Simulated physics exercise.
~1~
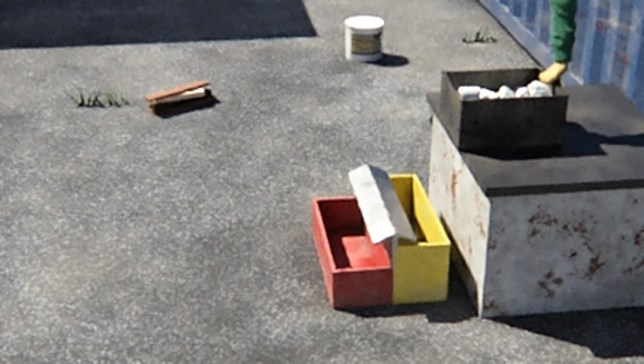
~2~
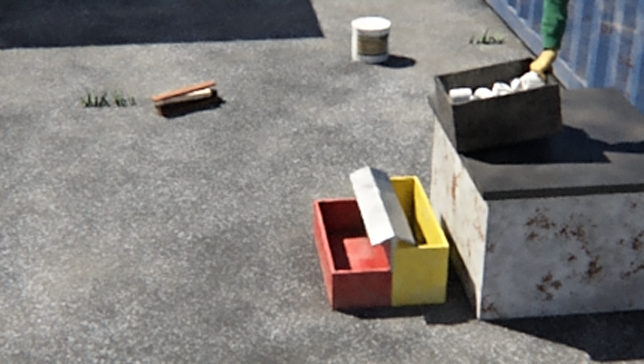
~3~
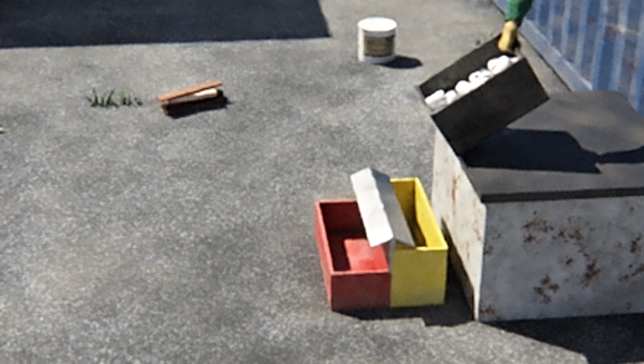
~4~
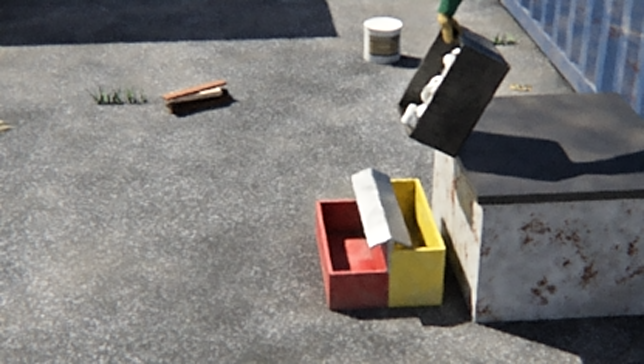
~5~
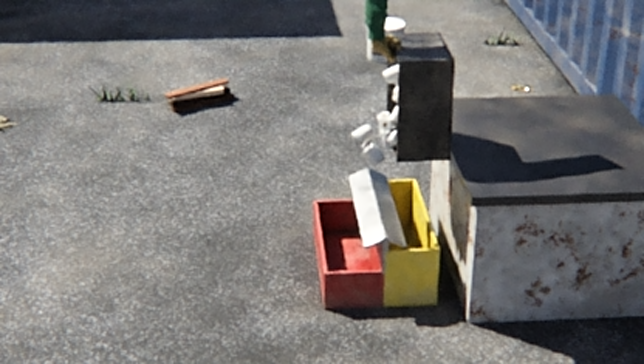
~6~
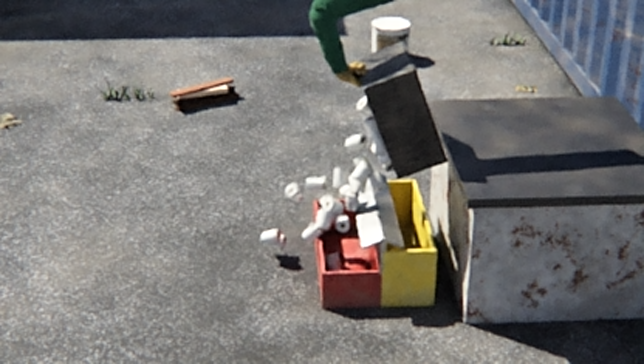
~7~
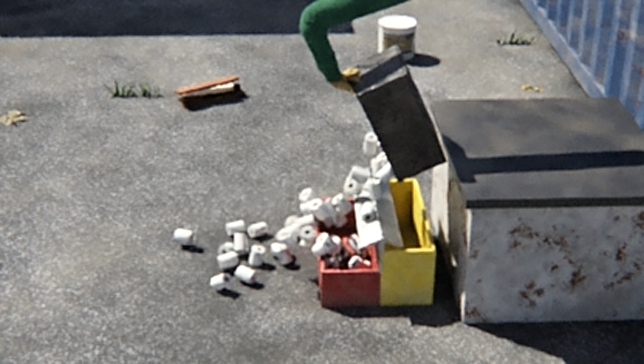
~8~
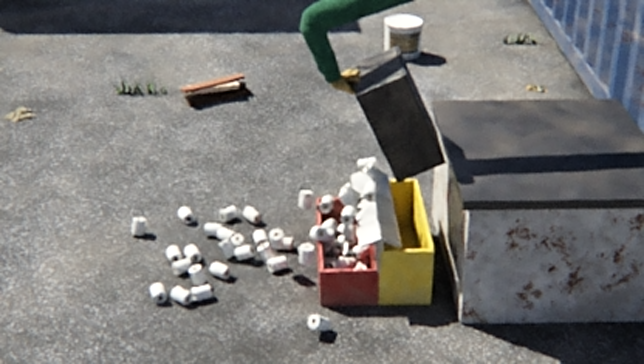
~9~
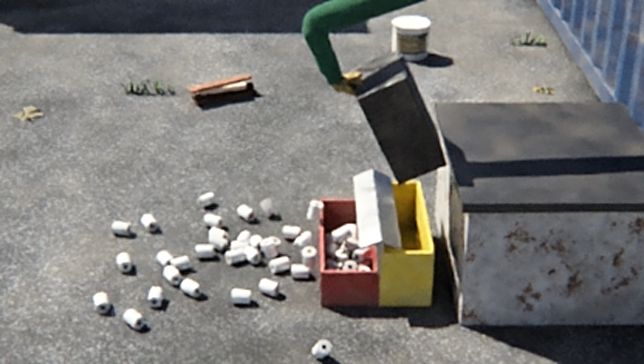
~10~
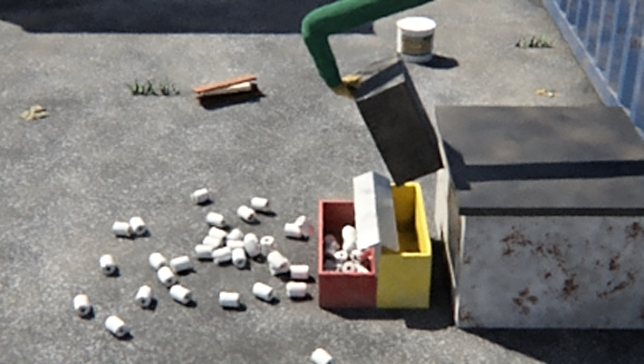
The clip opens on a sunlit yard where a green arm holds a black crate of white rolls on a rust-stained bench, above joined red and yellow bins with a pale peaked splitter between them. The arm lifts and tips the crate leftward over the bench's edge. As it turns past upright, rolls begin dropping, then pour out in a stream over the splitter and red bin. Many bounce or roll left across the ground while the crate is held tilted and empties. Finally, some rolls rest in the red bin, more lie scattered over the pavement, and the yellow bin looks empty.
